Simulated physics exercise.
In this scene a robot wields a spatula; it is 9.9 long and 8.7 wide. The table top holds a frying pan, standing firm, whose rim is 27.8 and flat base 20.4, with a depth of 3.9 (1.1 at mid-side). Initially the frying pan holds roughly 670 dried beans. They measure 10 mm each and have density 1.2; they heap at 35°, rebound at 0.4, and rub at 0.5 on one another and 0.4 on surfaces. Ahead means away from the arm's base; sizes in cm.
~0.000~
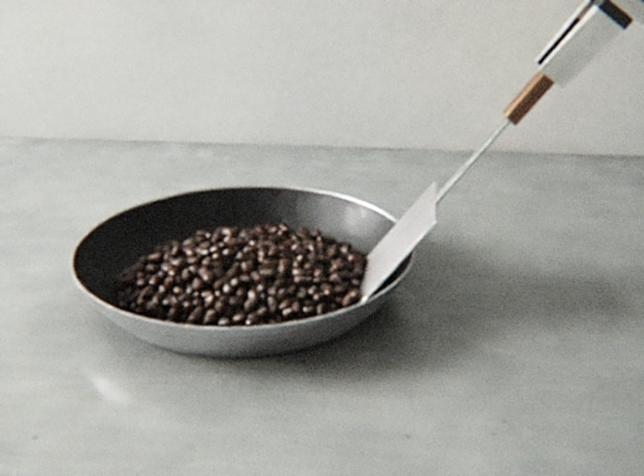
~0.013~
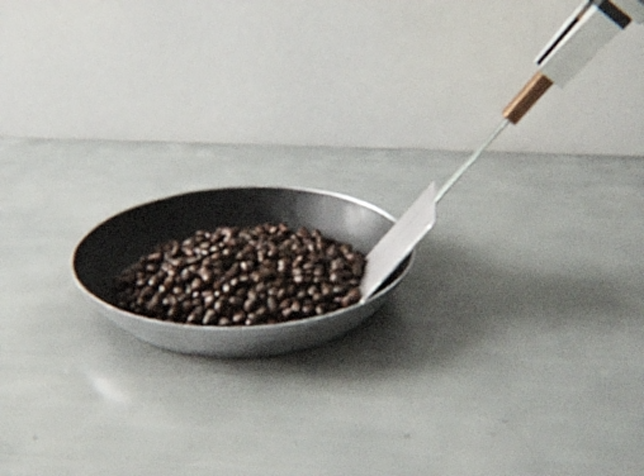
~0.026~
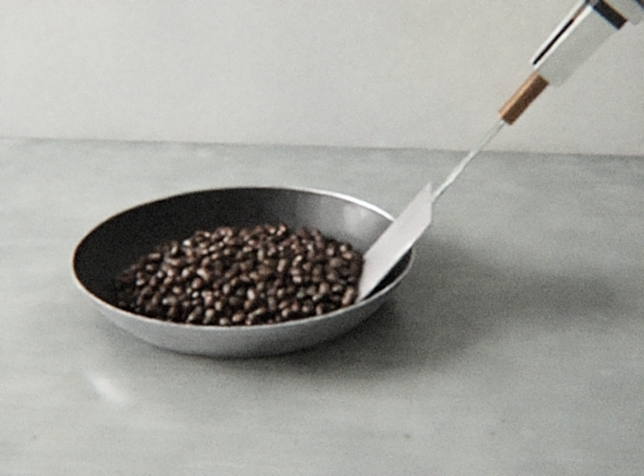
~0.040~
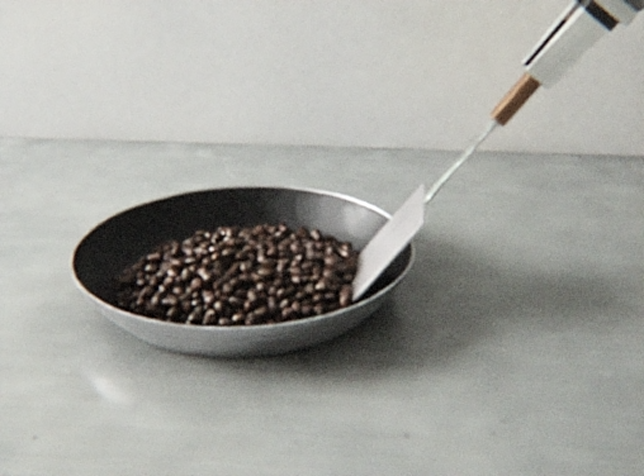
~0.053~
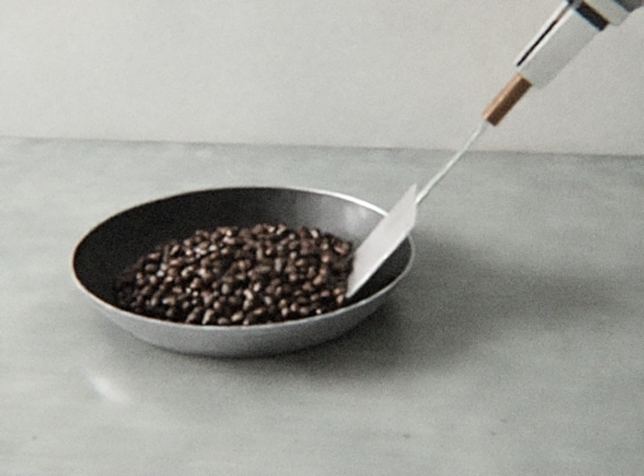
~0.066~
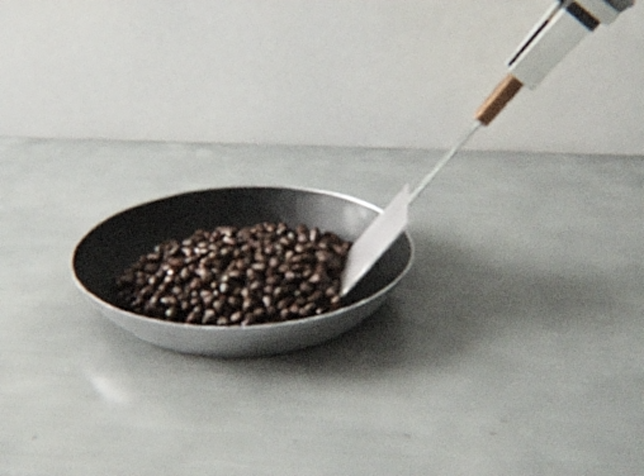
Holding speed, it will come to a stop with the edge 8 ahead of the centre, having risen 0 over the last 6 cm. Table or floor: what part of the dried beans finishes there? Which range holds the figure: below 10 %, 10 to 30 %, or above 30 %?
The figure lies below 10 %.
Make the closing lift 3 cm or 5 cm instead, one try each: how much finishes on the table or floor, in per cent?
0 and 0 %.
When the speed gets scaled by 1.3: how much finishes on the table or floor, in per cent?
Around 5 percent would finish on the table or floor.
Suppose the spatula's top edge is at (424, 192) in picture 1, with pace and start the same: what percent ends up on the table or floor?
Roughly 5%.
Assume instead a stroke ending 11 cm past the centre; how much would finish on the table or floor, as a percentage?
Then about 20 per cent.
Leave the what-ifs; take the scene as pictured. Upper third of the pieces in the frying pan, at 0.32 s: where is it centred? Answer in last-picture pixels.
I'd say close to (140, 255).
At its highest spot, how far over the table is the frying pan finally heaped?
About 5.5 cm.
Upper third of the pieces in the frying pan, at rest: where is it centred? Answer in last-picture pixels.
Centre: Roughly (124, 249).
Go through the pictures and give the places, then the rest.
In the first frame, the spatula top edge at (437, 200), sloping 53°; upper third of the load around (249, 265), from x 120 to 360, top at y 225; 672 in the frying pan.
In the second frame, the spatula top edge at (436, 200), sloping 53°; upper third of the load around (249, 265), from x 120 to 360, top at y 225.
In the third frame, the spatula top edge at (432, 201), sloping 53°; upper third of the load around (250, 265), from x 120 to 355, top at y 225.
In the fourth frame, the spatula top edge at (425, 201), sloping 53°; upper third of the load around (252, 264), from x 120 to 355, top at y 225.
In the fifth frame, the spatula top edge at (417, 202), sloping 53°; upper third of the load around (253, 264), from x 120 to 355, top at y 225.
In the sixth frame, the spatula top edge at (409, 201), sloping 53°; upper third of the load around (254, 263), from x 120 to 355, top at y 225; 672 in the frying pan.
After 0.19 s, sloping 53°, highest piece 4 above the table; 672 in the frying pan.
After 0.32 s, sloping 53°, highest piece 5 above the table; 672 in the frying pan.
After 0.58 s, sloping 53°, highest piece 5 above the table; 633 in the frying pan, 37 on the table or floor, 2 on the blade or in flight.
After 1.63 s, sloping 53°, highest piece 5 above the table; 633 in the frying pan, 39 on the table or floor.
In the end, 633 in the frying pan, 39 on the table or floor. That is 6 % on the table or floor.
